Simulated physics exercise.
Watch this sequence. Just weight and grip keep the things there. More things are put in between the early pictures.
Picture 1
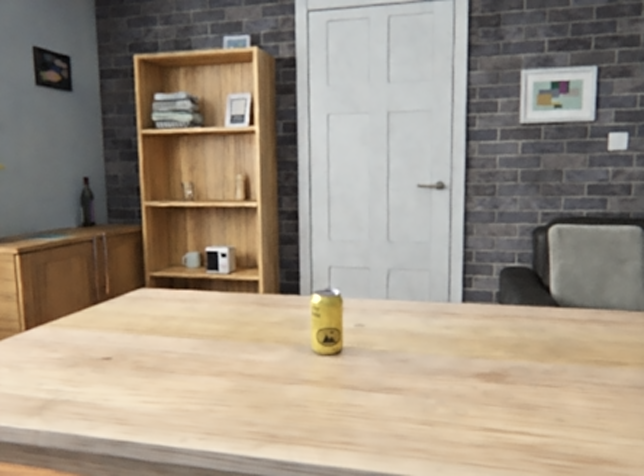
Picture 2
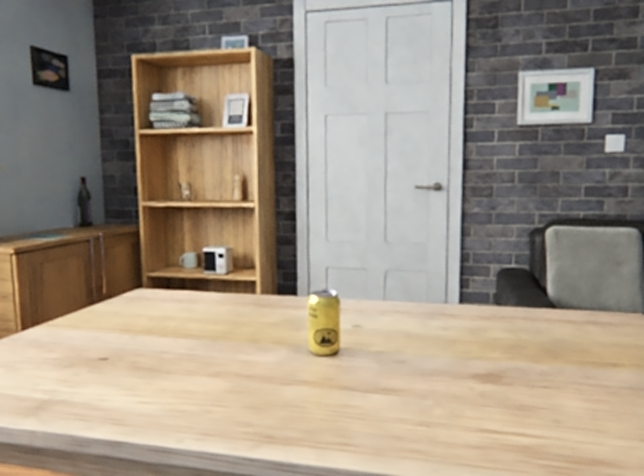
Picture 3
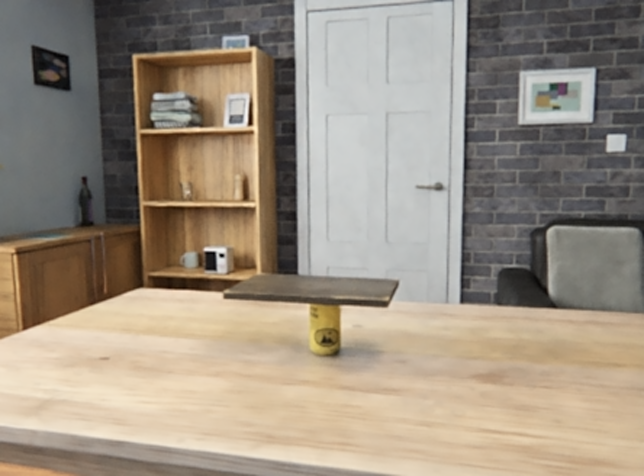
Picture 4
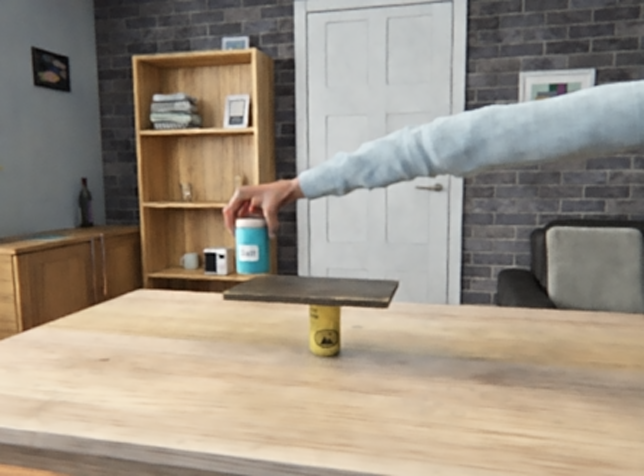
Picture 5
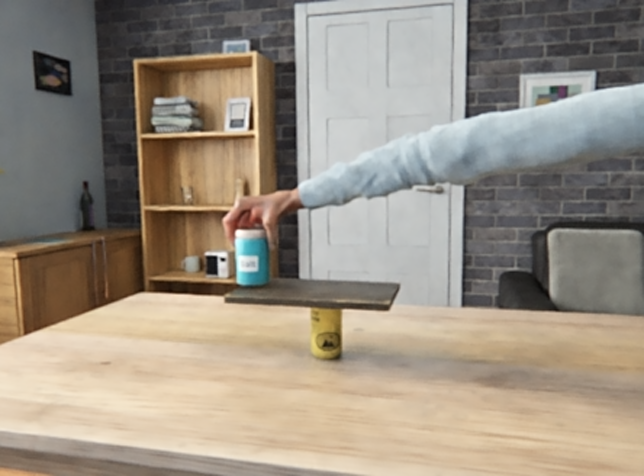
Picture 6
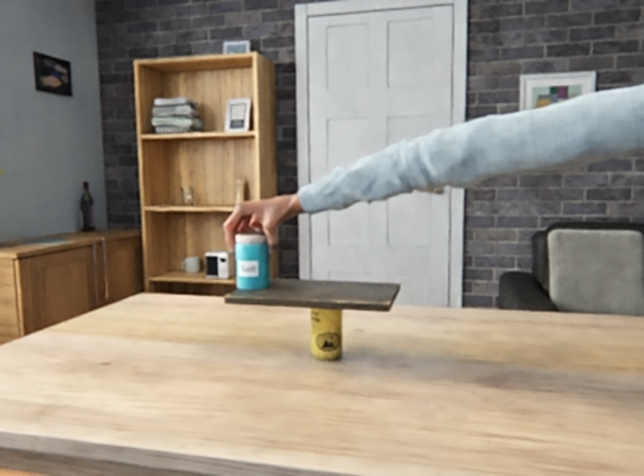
In a room with a brick wall and a bookshelf, a yellow can stands alone on a wooden table. A dark flat board then appears balanced across its top. An arm in a light blue sleeve reaches in from the right and lowers a turquoise jar onto the board's left end, keeping hold of it.
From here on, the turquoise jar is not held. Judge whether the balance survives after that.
The stack is not secure.
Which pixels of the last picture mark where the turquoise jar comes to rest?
Near (193, 332).
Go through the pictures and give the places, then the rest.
In the first frame, the last thing is not in view yet; yellow can (327, 322).
In the second frame, the last thing is not in view yet; yellow can (324, 323).
In the third frame, the last thing is not in view yet; yellow can (325, 323).
In the fourth frame, still above its spot; turquoise jar (254, 245); yellow can (325, 324).
In the fifth frame, still above its spot; turquoise jar (253, 256); yellow can (327, 327).
In the sixth frame, in place under the hand; turquoise jar (253, 261); yellow can (327, 327).
Then, 0.30 s later than the last frame, turquoise jar now fallen; black board tilted by 20°.
Then, 0.50 s later than the last frame, black board tilted by 49°.
Then, 0.60 s later than the last frame, black board tilted by 40°.
Then, 0.80 s later than the last frame, black board now fallen.
When it is over, fallen, turquoise jar and black board; yellow can as before. End places, in pixels of the last picture, turquoise jar near (193, 332). The stack loses its balance.
